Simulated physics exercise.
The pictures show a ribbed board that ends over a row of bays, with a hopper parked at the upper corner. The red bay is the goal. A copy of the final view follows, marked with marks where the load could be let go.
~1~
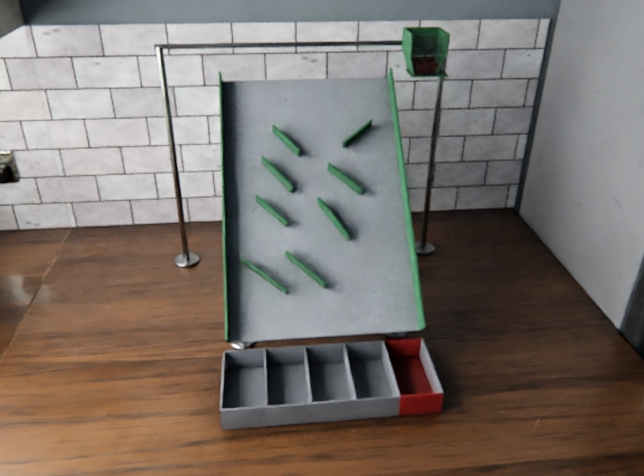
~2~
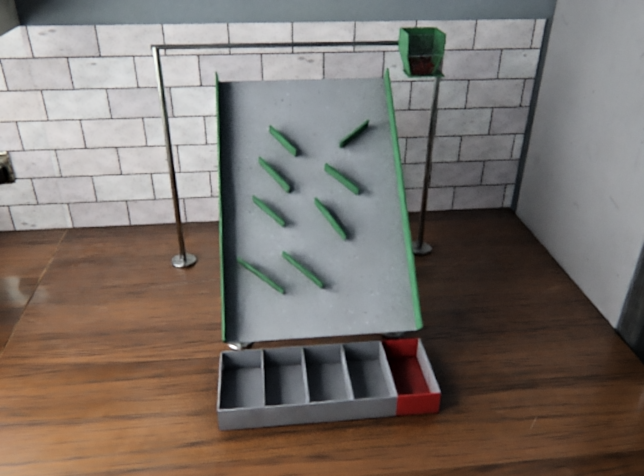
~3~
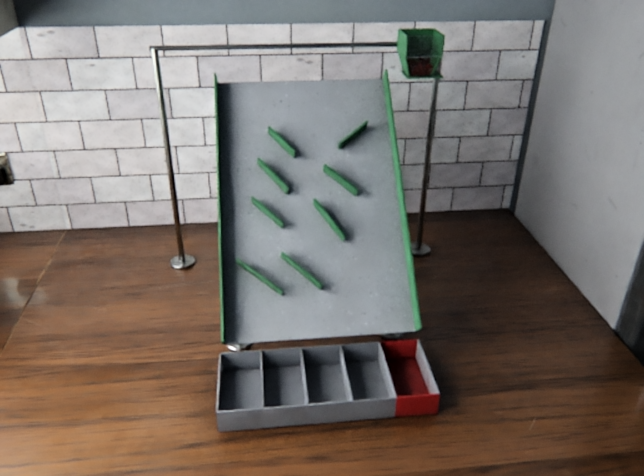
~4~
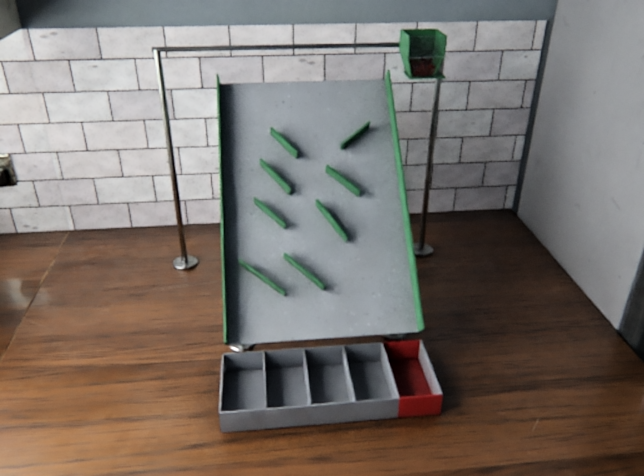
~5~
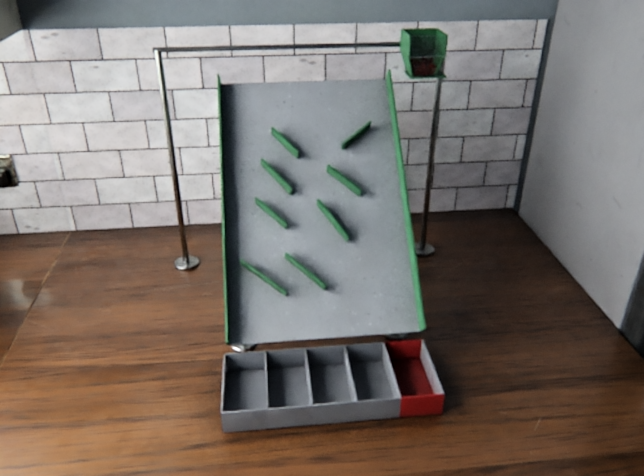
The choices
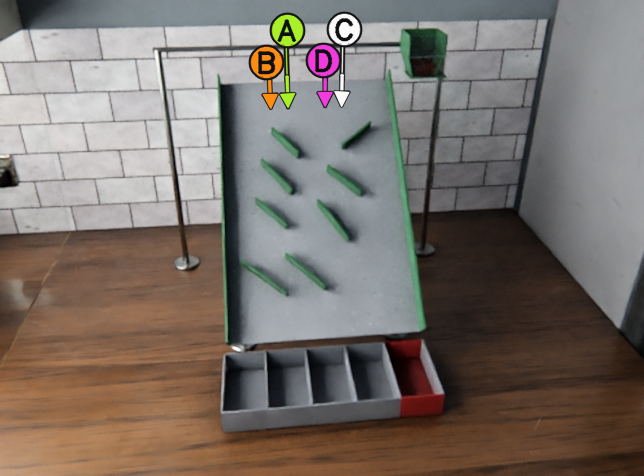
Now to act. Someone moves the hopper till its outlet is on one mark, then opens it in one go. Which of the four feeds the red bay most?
A works best here.
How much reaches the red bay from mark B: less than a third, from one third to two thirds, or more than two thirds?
Mark B gives from one third to two thirds.
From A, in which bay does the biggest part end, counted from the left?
The fifth from the left.
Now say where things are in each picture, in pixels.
Hopper near (425, 65), kidney beans, door shut, in the first frame.
Ribs (270, 125) to (296, 151), (341, 142) to (369, 120), (259, 157) to (289, 187), in the second frame.
Ribs (325, 164) to (358, 190), (252, 197) to (283, 223), (314, 199) to (345, 237), in the third frame.
Ribs (239, 260) to (285, 292), (284, 253) to (324, 286), in the fourth frame.
Red bay near (422, 404), number 5 of 5 from the left, in the fifth frame.
On the marked copy, mark A meets the board at (287, 102); mark B meets the board at (270, 103); mark C meets the board at (341, 101); mark D meets the board at (325, 101).
For mark A, the bulk in the red bay, close to a quarter in other bays.
For mark B, close to half in the red bay, close to half in other bays, only a few held on the board.
For mark C, close to half in the red bay, close to a third in other bays, a small share held on the board.
For mark D, close to half in the red bay, close to a third in other bays, a small share held on the board.
